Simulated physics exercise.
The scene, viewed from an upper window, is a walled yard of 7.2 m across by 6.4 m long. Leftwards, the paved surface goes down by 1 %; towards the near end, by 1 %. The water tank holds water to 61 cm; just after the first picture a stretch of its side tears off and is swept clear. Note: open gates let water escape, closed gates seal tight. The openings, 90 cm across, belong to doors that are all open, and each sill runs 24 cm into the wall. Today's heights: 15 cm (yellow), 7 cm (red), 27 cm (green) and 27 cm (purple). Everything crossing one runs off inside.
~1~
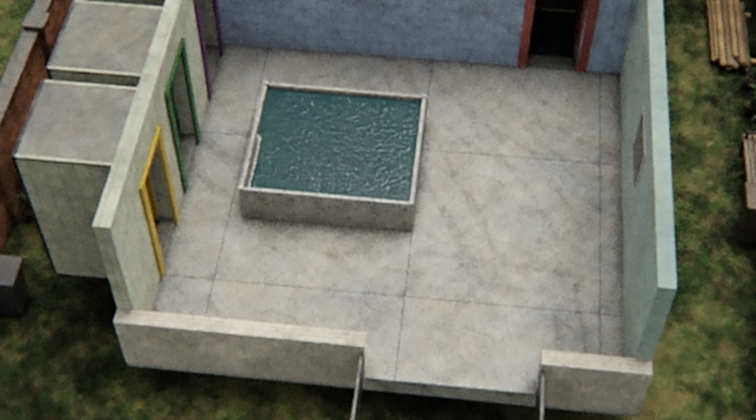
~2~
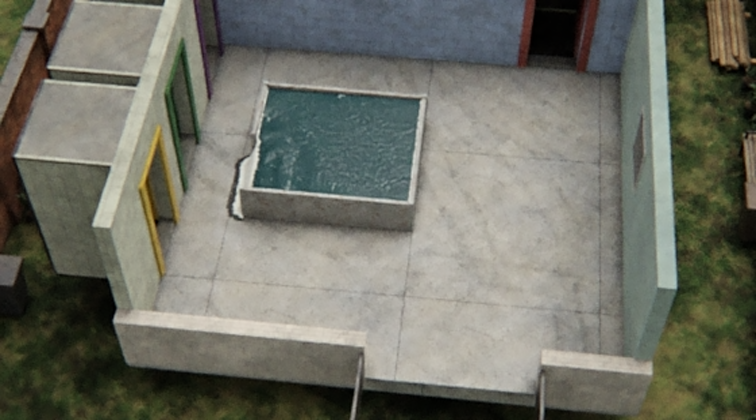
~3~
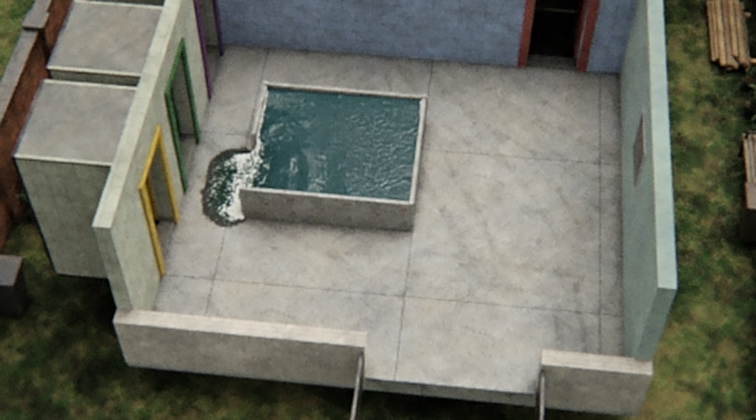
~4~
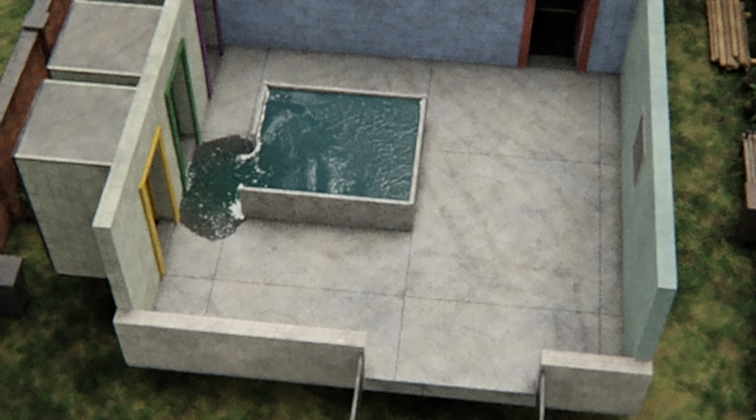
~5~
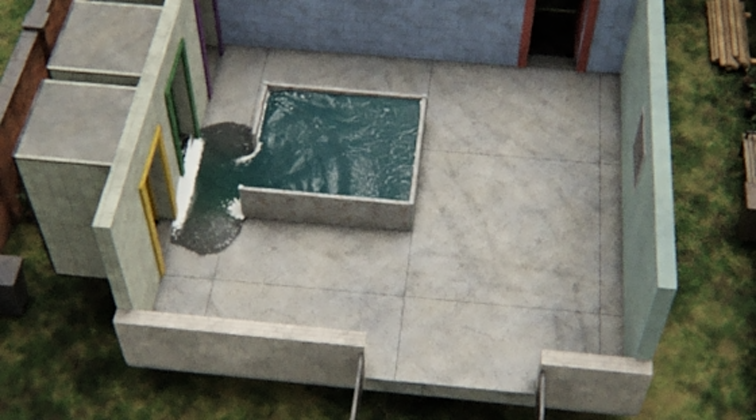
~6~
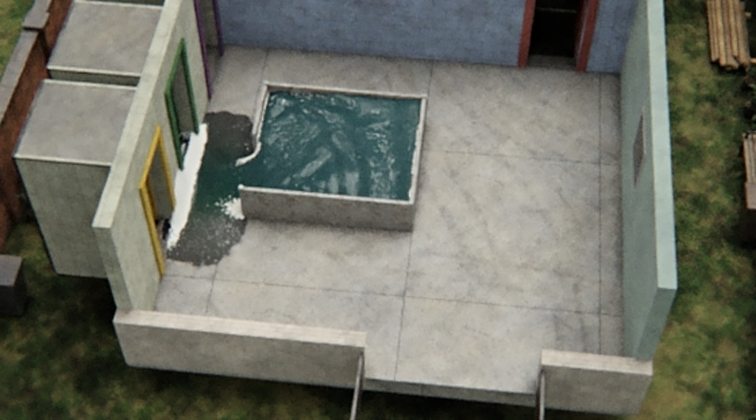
A raised water tank in a walled yard broke open on its left side, and water poured onto the paving, splashed against the left wall and spread along it to the yellow doorway.
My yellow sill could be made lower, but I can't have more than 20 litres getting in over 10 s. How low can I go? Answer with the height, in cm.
You could bring it down to roughly 23 cm.
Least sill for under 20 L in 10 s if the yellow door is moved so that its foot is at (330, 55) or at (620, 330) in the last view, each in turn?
Minimums: About 7.0 cm and 7.0 cm.
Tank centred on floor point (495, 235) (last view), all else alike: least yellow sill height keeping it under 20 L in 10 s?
Near 24 cm.
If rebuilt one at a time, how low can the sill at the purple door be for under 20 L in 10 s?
At purple, about 13.5 cm.
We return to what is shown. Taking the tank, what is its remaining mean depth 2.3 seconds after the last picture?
It averages close to 34 centimetres.
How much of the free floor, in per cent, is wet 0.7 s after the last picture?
15 %.
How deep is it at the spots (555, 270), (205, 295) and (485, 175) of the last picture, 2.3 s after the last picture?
Approx. 0 / 7 / 0 cm.
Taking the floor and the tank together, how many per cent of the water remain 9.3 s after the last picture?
Share still there: Approx. 90 percent.
Then, 0.7 s after the last picture water covers 15 % of the floor, deepest (50 cm) near (184, 193); 25 cm at the yellow door, 5 litres in over its 15 cm sill.
Then, 2.3 s after the last picture water covers 30 % of the floor, deepest (39 cm) near (187, 185); 21 cm at the yellow door, 59 litres in over its 15 cm sill.
Then, 9.3 s after the last picture water covers 100 % of the floor, deepest (16 cm) near (144, 342); 9 cm at the yellow door, 86 litres in over its 15 cm sill.
At the yellow door as built, the water peaked near 26 cm, 0.9 s after the last picture.
With a sill of 19 cm, 45 litres would have come in within the 10 s; with 25.5 cm, 13 litres. So under 20 litres takes about 23 cm.
